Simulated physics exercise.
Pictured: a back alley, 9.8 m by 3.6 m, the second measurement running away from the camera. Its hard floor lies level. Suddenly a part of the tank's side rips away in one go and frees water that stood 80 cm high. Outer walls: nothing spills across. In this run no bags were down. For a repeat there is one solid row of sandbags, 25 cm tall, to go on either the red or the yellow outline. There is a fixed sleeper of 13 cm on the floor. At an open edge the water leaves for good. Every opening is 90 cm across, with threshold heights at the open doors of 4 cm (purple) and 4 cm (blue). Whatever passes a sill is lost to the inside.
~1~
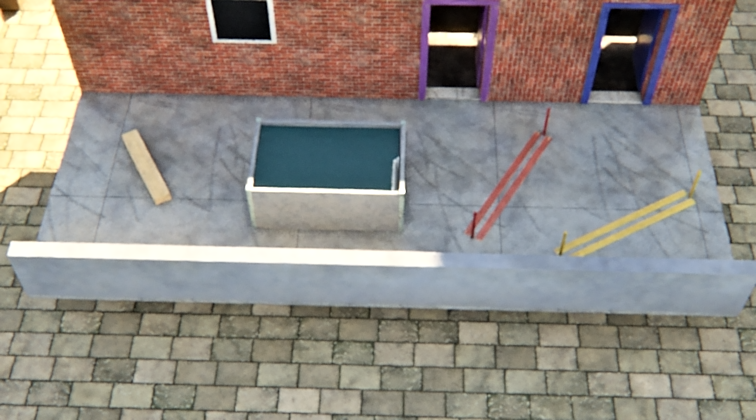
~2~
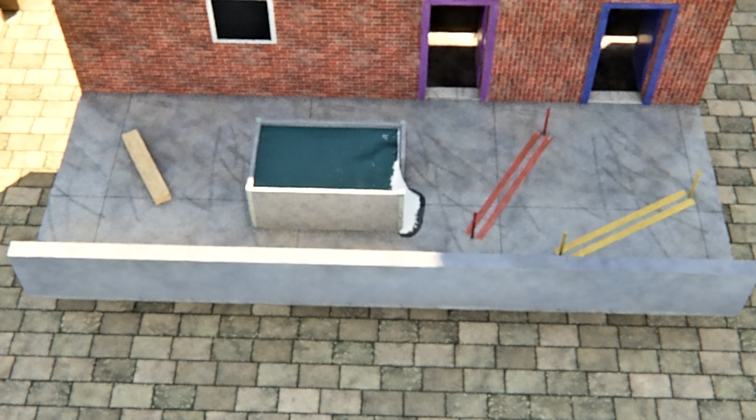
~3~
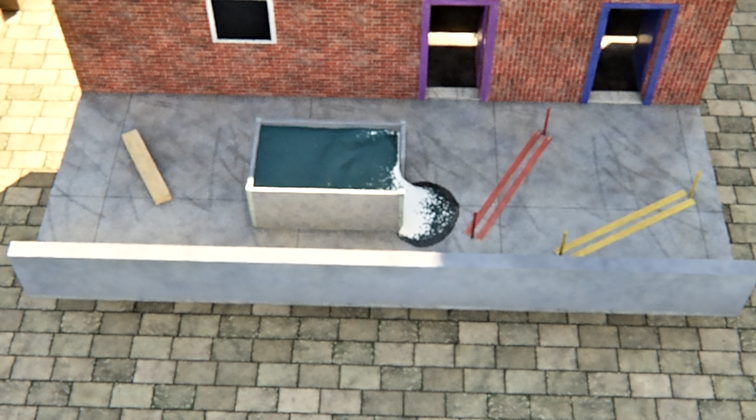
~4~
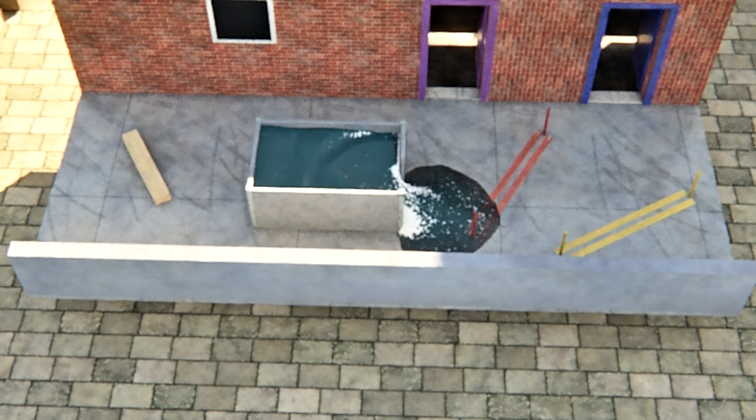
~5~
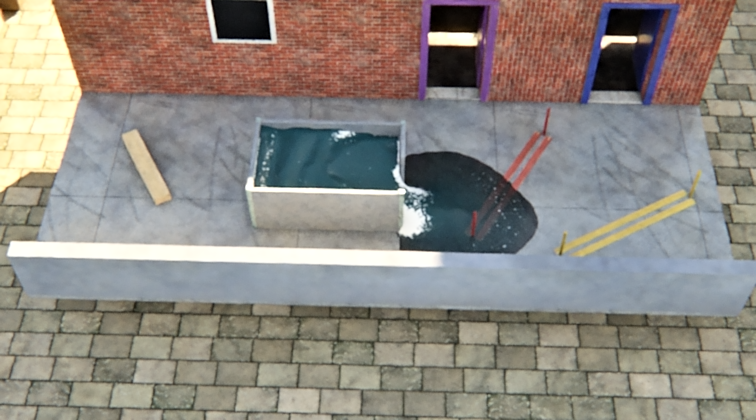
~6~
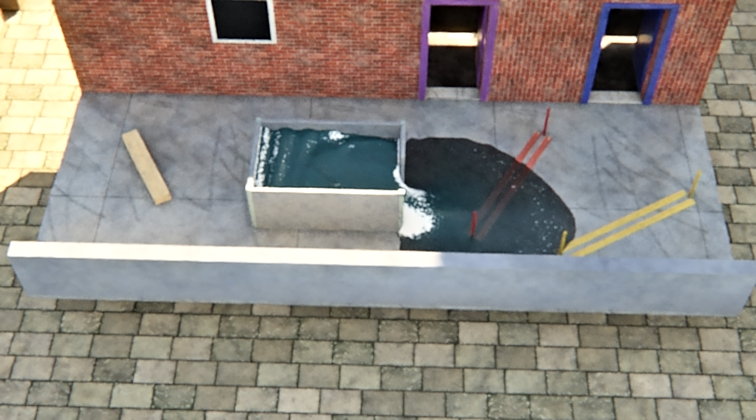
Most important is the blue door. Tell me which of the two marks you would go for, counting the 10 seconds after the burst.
I would go for the red one.
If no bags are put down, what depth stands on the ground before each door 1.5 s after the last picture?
Purple 2 cm, blue 9 cm.
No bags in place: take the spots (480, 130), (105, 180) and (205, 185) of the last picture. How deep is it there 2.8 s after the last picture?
Taking the spots in order, 1, 0 and 0 cm.
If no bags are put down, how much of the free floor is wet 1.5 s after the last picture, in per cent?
Wet share: Near 45 %.
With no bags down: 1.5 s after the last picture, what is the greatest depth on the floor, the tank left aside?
About 29 centimetres.
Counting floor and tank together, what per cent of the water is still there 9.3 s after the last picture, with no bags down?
Roughly 34 per cent.
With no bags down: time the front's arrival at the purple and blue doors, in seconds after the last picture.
Times - purple 0.8 s, blue 1.1 s.
Then, 0.7 s after the last picture water covers 35 % of the floor and is deepest (39 cm) near (407, 221) in the run without bags; in at the blue door, 0 L with no bags, 0 L with the row on red, 0 L on yellow.
Then, 1.5 s after the last picture water covers 45 % of the floor and is deepest (29 cm) near (407, 221) in the run without bags; in at the blue door, 0 L with no bags, 0 L with the row on red, 0 L on yellow.
Then, 2.8 s after the last picture water covers 45 % of the floor and is deepest (24 cm) near (407, 221) in the run without bags; in at the blue door, 9 L with no bags, 0 L with the row on red, 10 L on yellow.
Then, 5.3 s after the last picture water covers 45 % of the floor and is deepest (14 cm) near (408, 212) in the run without bags; in at the blue door, 13 L with no bags, 1 L with the row on red, 29 L on yellow.
Then, 9.3 s after the last picture water covers 45 % of the floor and is deepest (8 cm) near (407, 221) in the run without bags; in at the blue door, 13 L with no bags, 1 L with the row on red, 47 L on yellow.
